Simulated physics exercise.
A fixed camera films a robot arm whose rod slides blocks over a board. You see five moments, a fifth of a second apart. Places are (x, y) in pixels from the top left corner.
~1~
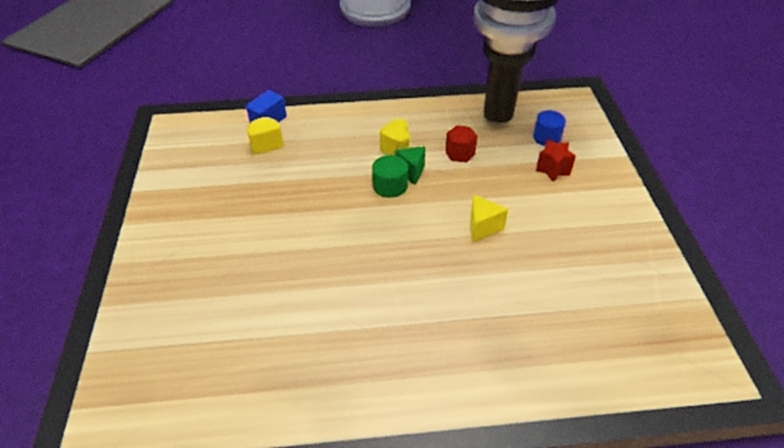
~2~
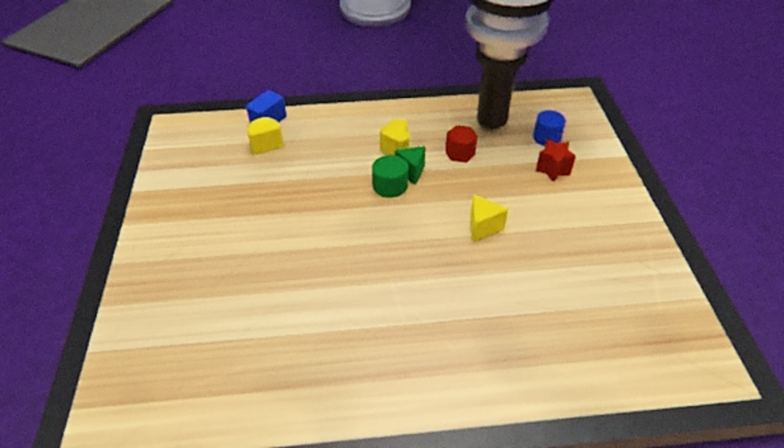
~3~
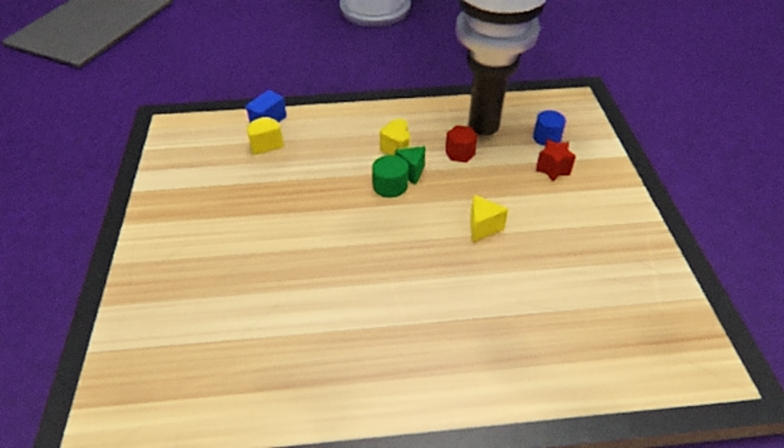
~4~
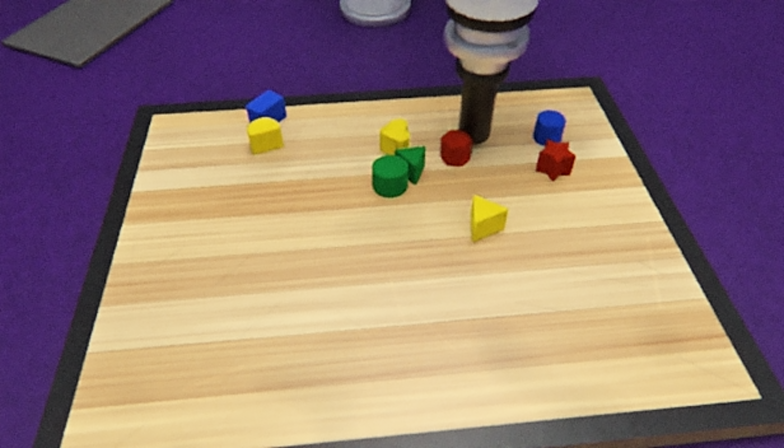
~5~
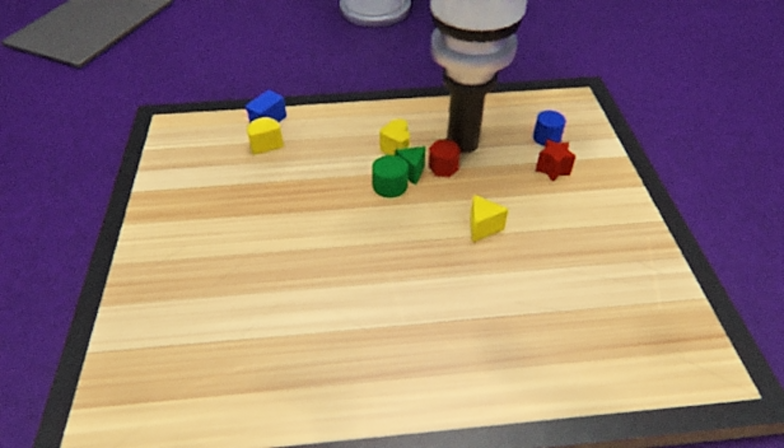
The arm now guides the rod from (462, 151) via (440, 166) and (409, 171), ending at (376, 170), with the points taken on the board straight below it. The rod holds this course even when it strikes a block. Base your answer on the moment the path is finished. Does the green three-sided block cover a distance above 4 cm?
Final answer: Yes.
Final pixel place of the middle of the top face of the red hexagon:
The middle of the upper face of the red hexagon will lie at about (422, 173) in the picture.
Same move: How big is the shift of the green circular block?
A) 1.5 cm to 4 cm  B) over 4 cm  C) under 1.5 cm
Answer: A.
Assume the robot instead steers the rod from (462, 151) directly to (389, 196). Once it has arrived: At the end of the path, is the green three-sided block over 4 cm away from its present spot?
My answer is no.
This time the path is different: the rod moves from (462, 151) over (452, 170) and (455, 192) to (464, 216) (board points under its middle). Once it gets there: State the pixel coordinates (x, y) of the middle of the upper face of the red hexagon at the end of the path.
I predict (425, 177).
On the path given first. One third of the way, rod at (440, 158); green three-sided block at (409, 153); red hexagon at (429, 167), turned 35° anticlockwise.
Two thirds of the way, rod at (409, 163); green circular block at (376, 172); green three-sided block at (382, 152), turned 25° anticlockwise; red hexagon at (422, 173), turned 75° anticlockwise.
At the end, rod at (376, 162); green circular block at (370, 175); yellow heart block in place; green three-sided block at (348, 154), turned 40° anticlockwise; red hexagon at (422, 173), turned 75° anticlockwise.
